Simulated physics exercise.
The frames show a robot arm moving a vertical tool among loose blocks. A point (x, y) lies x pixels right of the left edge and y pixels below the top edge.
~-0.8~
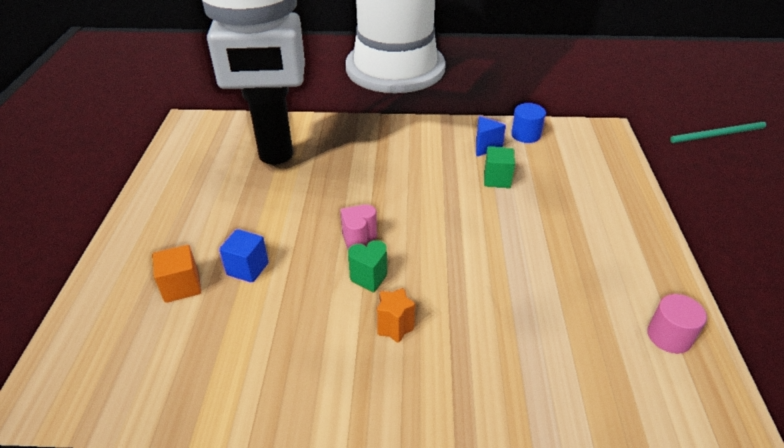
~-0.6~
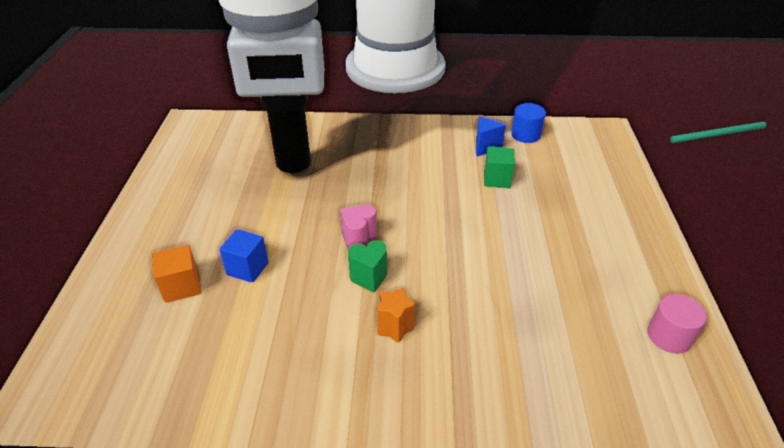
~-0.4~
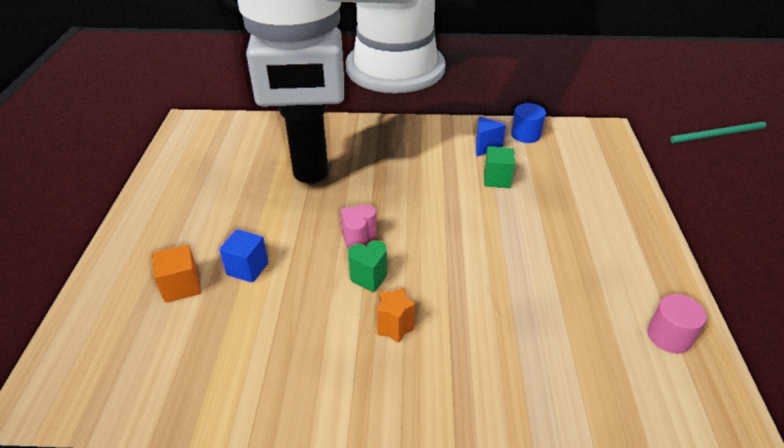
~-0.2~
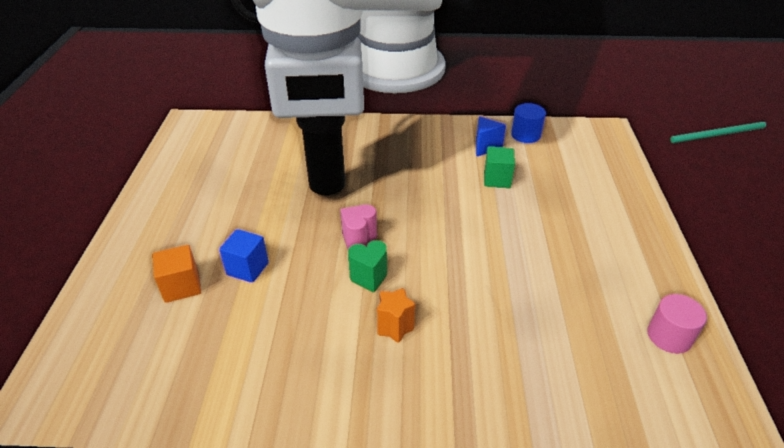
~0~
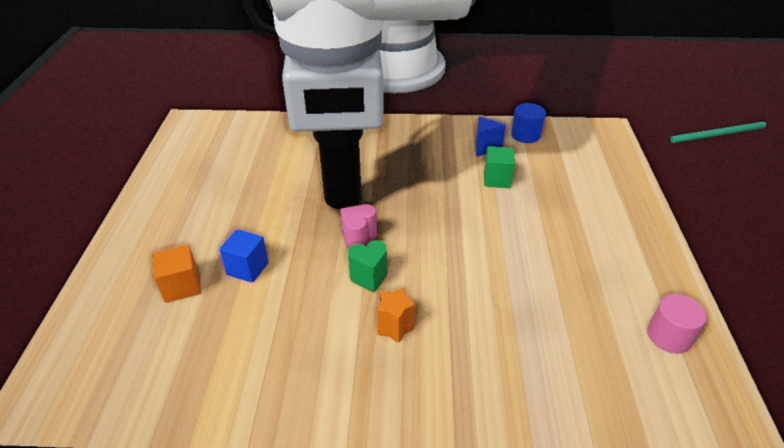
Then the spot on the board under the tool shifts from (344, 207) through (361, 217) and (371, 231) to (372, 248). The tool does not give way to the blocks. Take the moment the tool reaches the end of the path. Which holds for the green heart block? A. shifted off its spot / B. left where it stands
A
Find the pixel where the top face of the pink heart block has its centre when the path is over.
At (351, 244).
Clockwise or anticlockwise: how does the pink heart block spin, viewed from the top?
It goes clockwise.
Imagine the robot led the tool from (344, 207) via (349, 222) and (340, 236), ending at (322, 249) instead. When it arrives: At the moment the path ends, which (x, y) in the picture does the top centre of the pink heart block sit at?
Roughly at (360, 229).
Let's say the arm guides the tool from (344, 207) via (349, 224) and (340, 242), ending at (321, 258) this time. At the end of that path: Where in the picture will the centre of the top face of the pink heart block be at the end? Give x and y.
So, by the moment the path ends, you'll find the top centre of the pink heart block at (362, 233).
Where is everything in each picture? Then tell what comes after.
The first picture shows lower end of the tool (276, 155), tops of blocks, pink heart block (358, 215), green heart block (368, 252).
The second picture shows tool (294, 163), blocks as before.
The third picture shows tool (311, 173), blocks as before.
The fourth picture shows tool (327, 184), blocks as before.
The fifth picture shows tool (343, 198), pink heart block (358, 215), green heart block (368, 252).
What follows on the original path. Halfway along, tool (367, 214); pink heart block (359, 221), turned 20° clockwise.
At the end, tool (371, 238); pink heart block (351, 244), turned 40° clockwise; green heart block (369, 260).
